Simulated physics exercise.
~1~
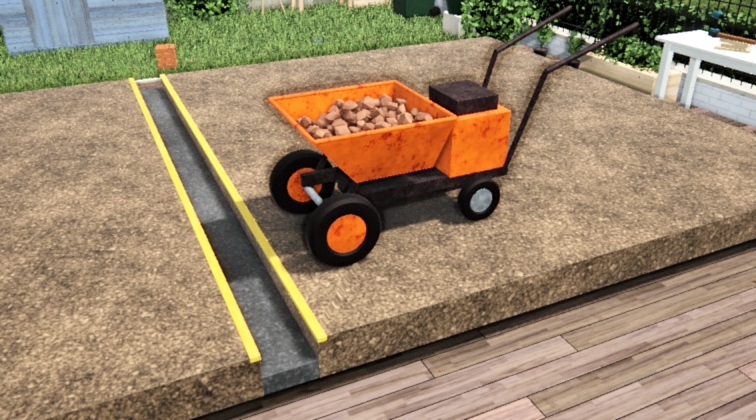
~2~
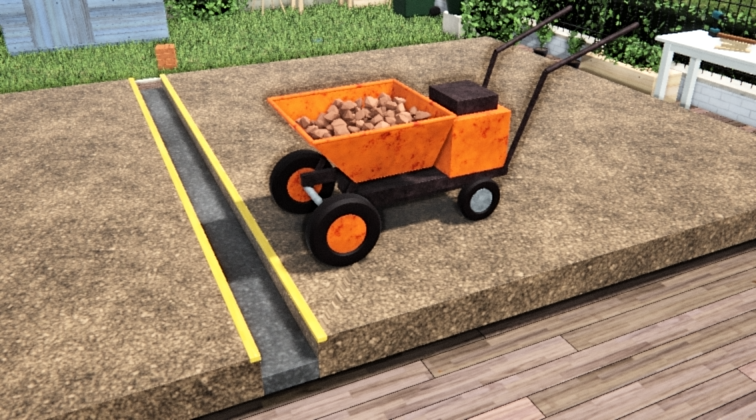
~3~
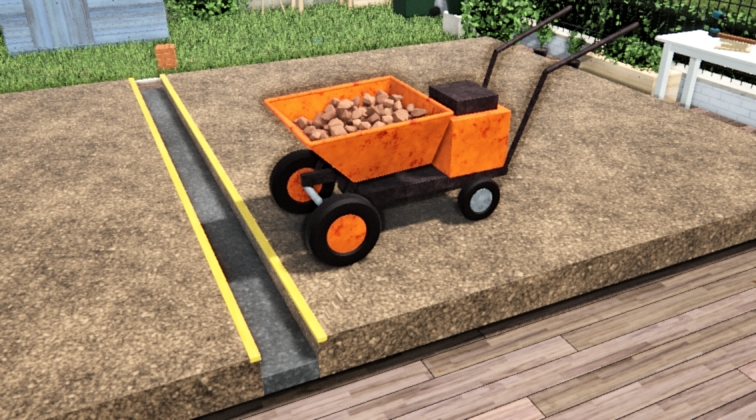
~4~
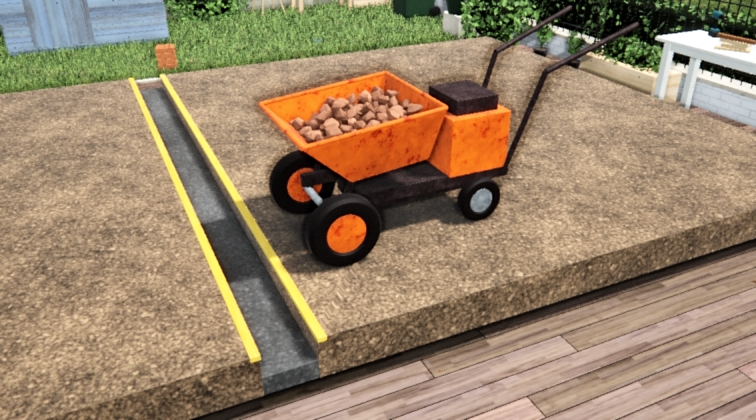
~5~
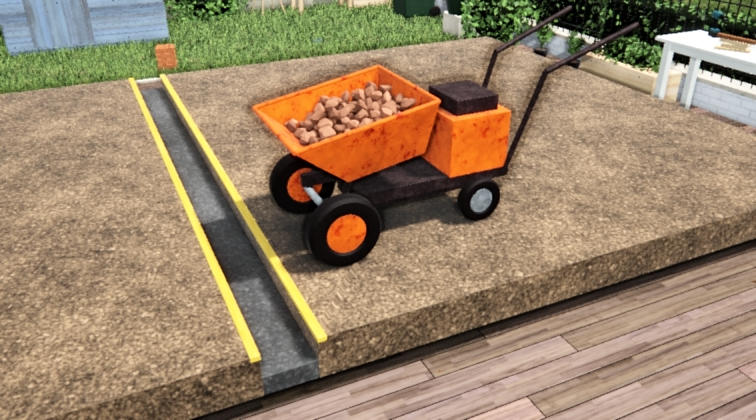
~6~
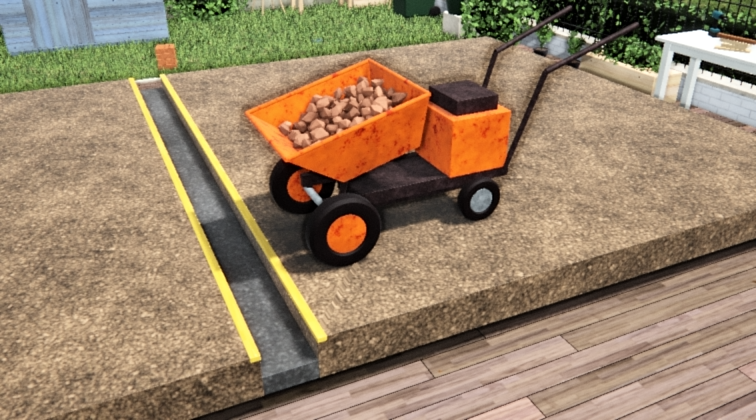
In the video, a small orange power barrow loaded with lumps of rubble stands beside a narrow trench edged with yellow boards. The skip starts level, then gradually tilts forward to the left, its rear rising while the wheels stay still.
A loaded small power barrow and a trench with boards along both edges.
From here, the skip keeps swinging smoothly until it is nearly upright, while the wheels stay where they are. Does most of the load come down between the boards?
No, the minority.
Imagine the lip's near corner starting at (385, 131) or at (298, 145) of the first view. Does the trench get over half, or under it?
Well, the first try gives the bigger portion, and the second gives a smaller portion.
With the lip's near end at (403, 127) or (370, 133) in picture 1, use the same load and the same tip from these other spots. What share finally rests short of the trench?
Result: Try 1 = 40 %, try 2 = 10 %.
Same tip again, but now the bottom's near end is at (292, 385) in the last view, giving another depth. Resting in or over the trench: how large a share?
That would give roughly 30 percent.
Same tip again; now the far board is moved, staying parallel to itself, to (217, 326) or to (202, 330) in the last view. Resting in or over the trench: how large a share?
I'd say some 60 in a hundred, followed by 70 in a hundred.
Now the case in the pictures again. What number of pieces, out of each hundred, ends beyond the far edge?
I'd put it at some 70 per cent of the load.
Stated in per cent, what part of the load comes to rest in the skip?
It works out near 0 percent.
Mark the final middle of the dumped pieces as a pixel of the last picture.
Centre at rest, last view: Approx. (185, 263).
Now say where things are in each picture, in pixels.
Lip of the skip near (314, 143), level; top of the load near (376, 114), lumps of rubble; first edge of the trench near (301, 303); far edge near (239, 320), the trench under half as wide as the skip, and about half as deep as wide, in the first picture.
Lip of the skip near (312, 143), level; top of the load near (375, 114), in the second picture.
Lip of the skip near (308, 145), tipped barely; top of the load near (384, 119), in the third picture.
Lip of the skip near (303, 149), tipped a little; top of the load near (380, 116), in the fourth picture.
Lip of the skip near (295, 153), tipped a little; top of the load near (374, 113), in the fifth picture.
Lip of the skip near (287, 160), tipped clearly; top of the load near (371, 102); first edge of the trench near (301, 303); far edge near (239, 320), in the sixth picture.
Shortly afterwards, skip tipped steeply; the whole lot in the skip.
Next, skip tipped right over; the bulk in the skip; only a few in or heaped over the trench; a little beyond it; only a few falling.
Some moments later, skip tipped right over; a little in the skip; a little in or heaped over the trench; the bulk beyond it.
In the end, skip tipped right over; only a few in the skip; near a quarter in or heaped over the trench; near two thirds beyond it.
